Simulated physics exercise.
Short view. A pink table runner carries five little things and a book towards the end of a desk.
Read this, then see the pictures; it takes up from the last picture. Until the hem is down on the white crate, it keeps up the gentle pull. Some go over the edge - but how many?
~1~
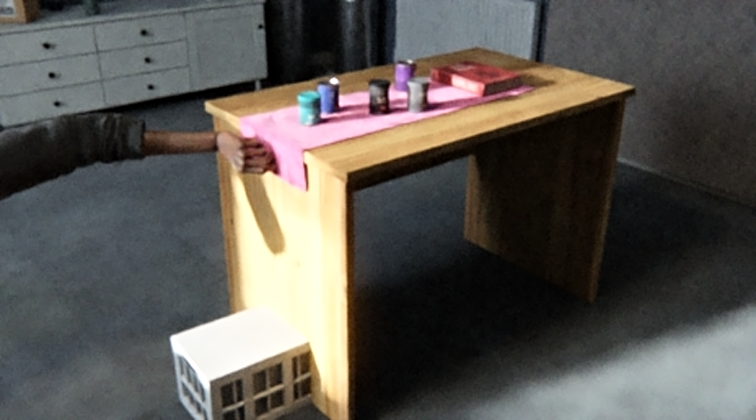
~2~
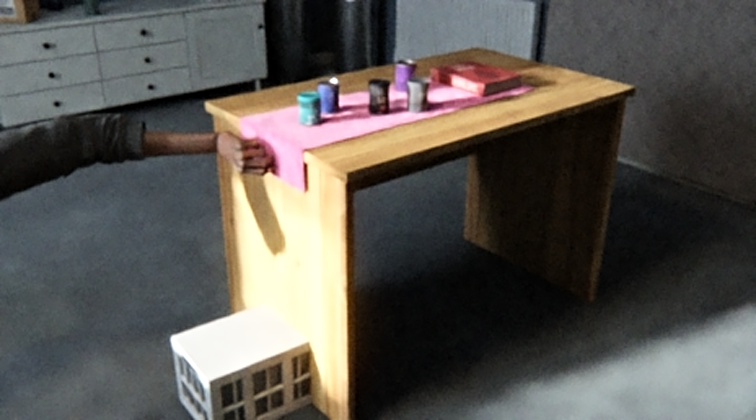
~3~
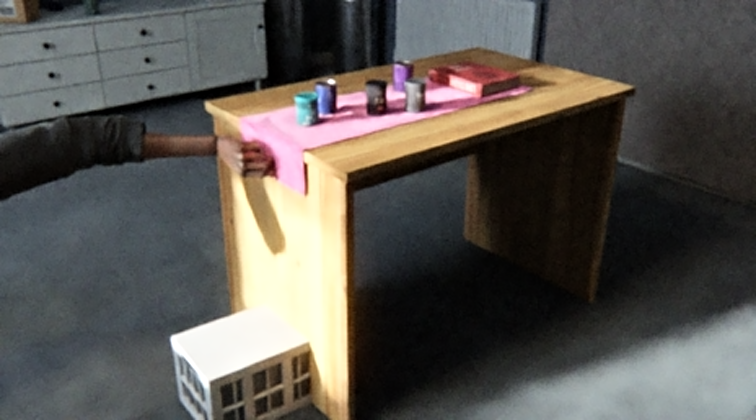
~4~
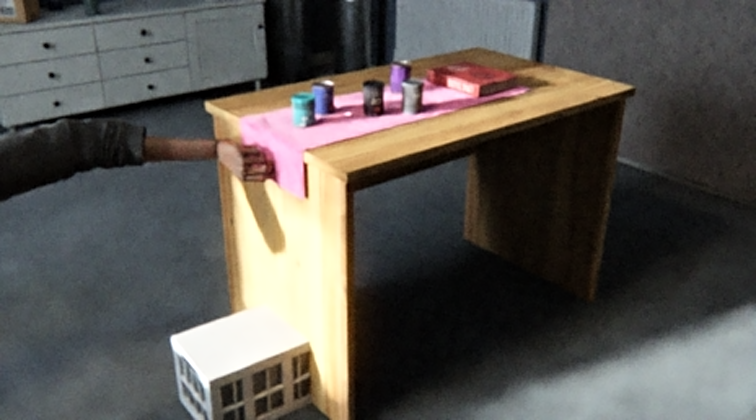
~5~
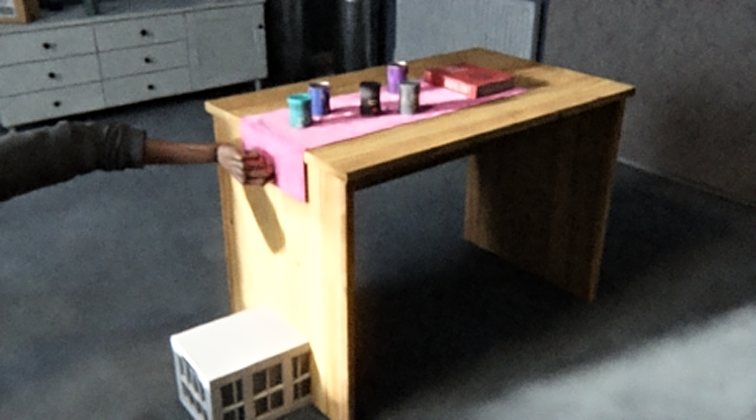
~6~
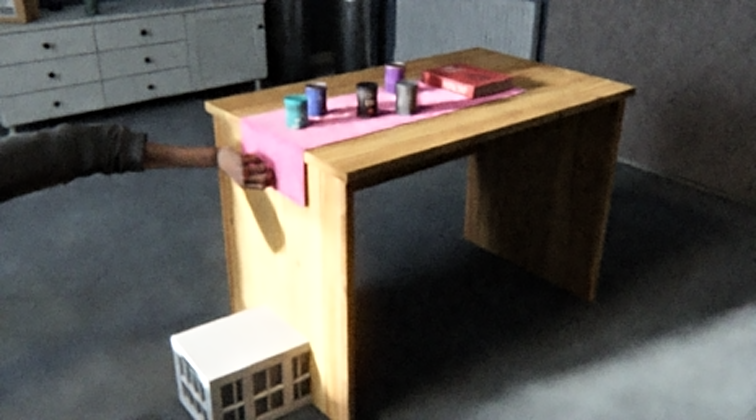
Four items leave the top.
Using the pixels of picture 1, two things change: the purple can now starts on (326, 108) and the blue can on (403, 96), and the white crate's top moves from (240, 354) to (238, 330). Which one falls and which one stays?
Purple can is gone, blue can stays.
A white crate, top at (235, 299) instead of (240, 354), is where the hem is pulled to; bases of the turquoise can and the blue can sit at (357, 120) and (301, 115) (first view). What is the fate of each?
Looks like the turquoise can ends up down, and the blue can ends up down.
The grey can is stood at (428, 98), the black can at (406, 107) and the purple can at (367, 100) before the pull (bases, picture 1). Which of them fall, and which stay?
Start with the grey can, which is kept; next the black can, which is lost; last the purple can, which is lost.
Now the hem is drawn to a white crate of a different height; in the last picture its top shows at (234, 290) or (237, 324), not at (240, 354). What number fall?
Respectively 2 and 3.
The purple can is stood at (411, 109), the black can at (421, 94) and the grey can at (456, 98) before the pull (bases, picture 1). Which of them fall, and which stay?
Record - purple can lost; black can retained; grey can retained.
Soon after, hem near (274, 256); turquoise can and blue can gone.
After that, hem near (275, 304); turquoise can, blue can and black can gone.
In the end, hem on the crate; turquoise can, blue can, black can and grey can gone. It carries off four.
